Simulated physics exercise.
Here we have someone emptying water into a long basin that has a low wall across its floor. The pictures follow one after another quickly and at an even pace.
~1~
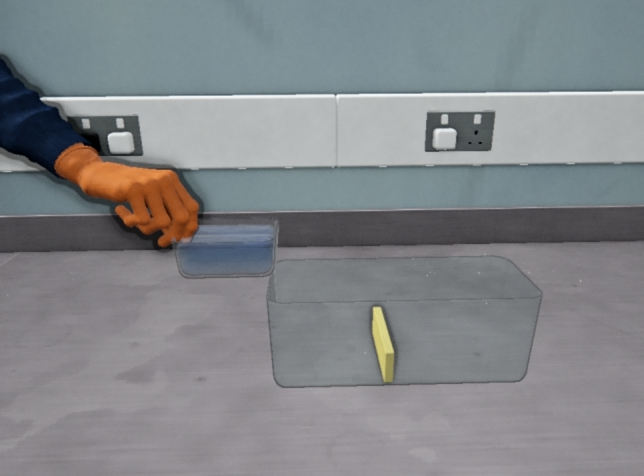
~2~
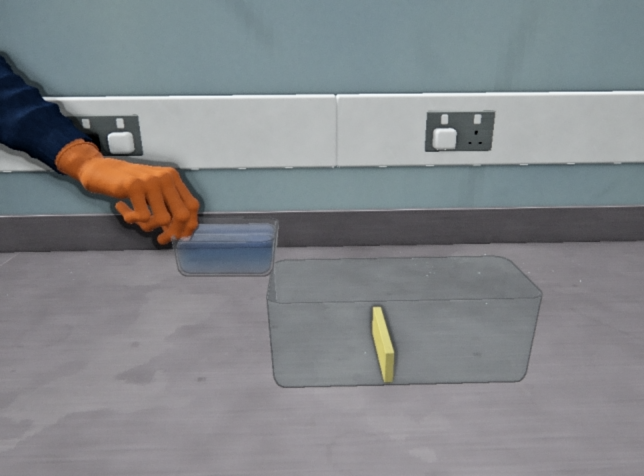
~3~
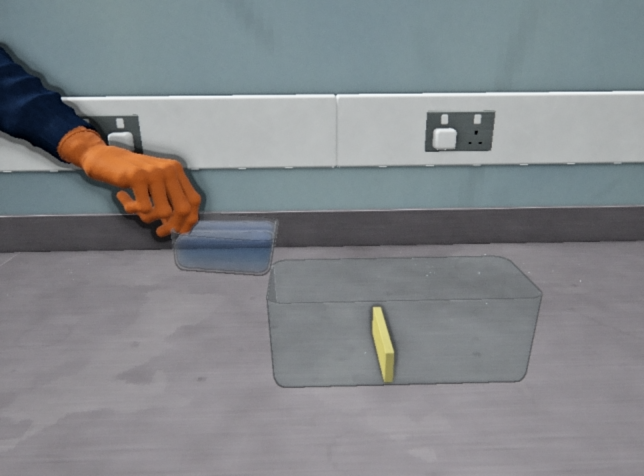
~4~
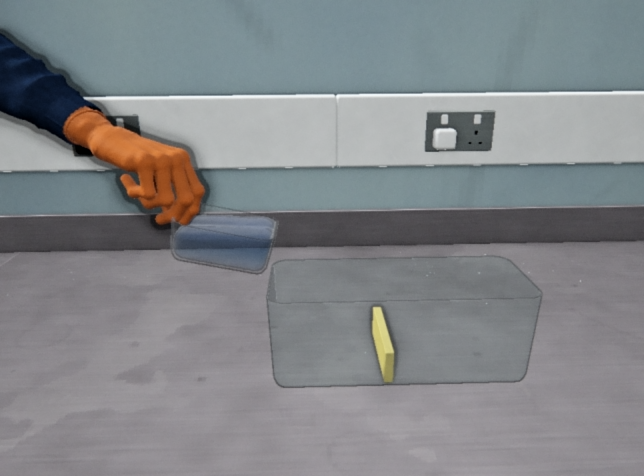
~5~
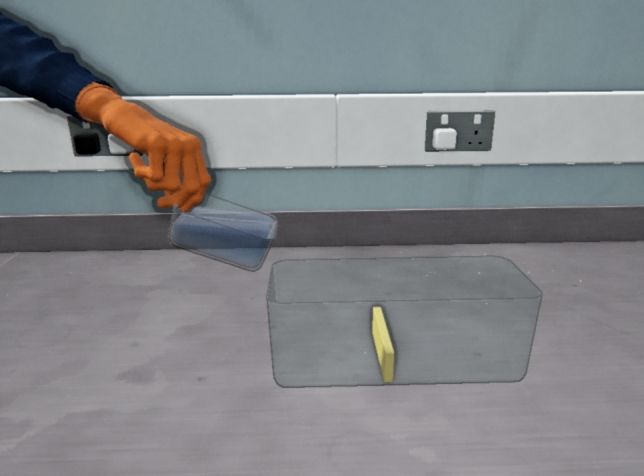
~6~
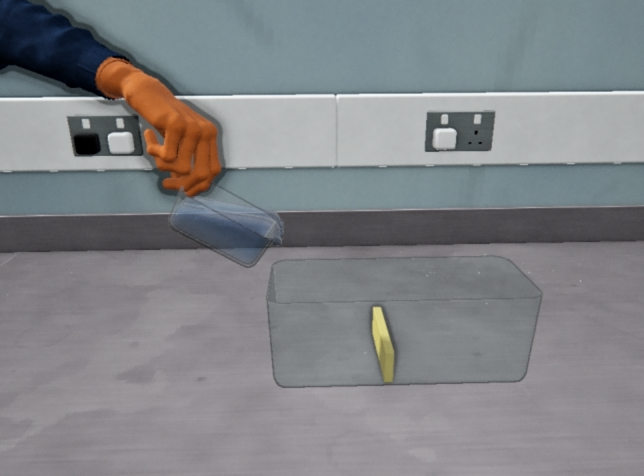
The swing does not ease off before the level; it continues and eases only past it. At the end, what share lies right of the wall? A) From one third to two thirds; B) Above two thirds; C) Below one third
Answer: C.
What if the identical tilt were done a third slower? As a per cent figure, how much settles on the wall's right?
About 5 per cent.
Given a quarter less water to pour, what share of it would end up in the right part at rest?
Near 5 parts in a hundred.
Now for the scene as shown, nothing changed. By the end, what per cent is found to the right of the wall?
It works out to around 5 percent.
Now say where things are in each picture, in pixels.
The first picture shows tilt 0°; pouring edge (276, 231); surface from (183, 235) to (275, 234); the long basin's rim runs from (270, 281) to (524, 276); the wall's top is at (383, 329).
The second picture shows tilt 1°; pouring edge (276, 231); surface from (183, 234) to (275, 233).
The third picture shows tilt 6°; pouring edge (276, 231); surface from (182, 231) to (274, 230).
The fourth picture shows tilt 12°; pouring edge (276, 231); surface from (181, 224) to (275, 226).
The fifth picture shows tilt 21°; pouring edge (275, 231); surface from (180, 215) to (277, 225); 3 per cent is over the edge.
The sixth picture shows tilt 32°; pouring edge (275, 231); surface from (180, 204) to (267, 218); 7 per cent is over the edge.
A moment on, the tilt is 90° and 19 per cent is still to pour, 28 is left of the wall and 0 right of it.
Next, the tilt is 95° and 1 per cent is still to pour, 92 is left of the wall and 2 right of it.
Then the tilt is 95° and 0 per cent is still to pour, 93 is left of the wall and 5 right of it.
Later the tilt is 95° and 0 per cent is still to pour, 94 is left of the wall and 5 right of it.
In the end 93 per cent lies left of the wall, 5 right of it and 1 outside.
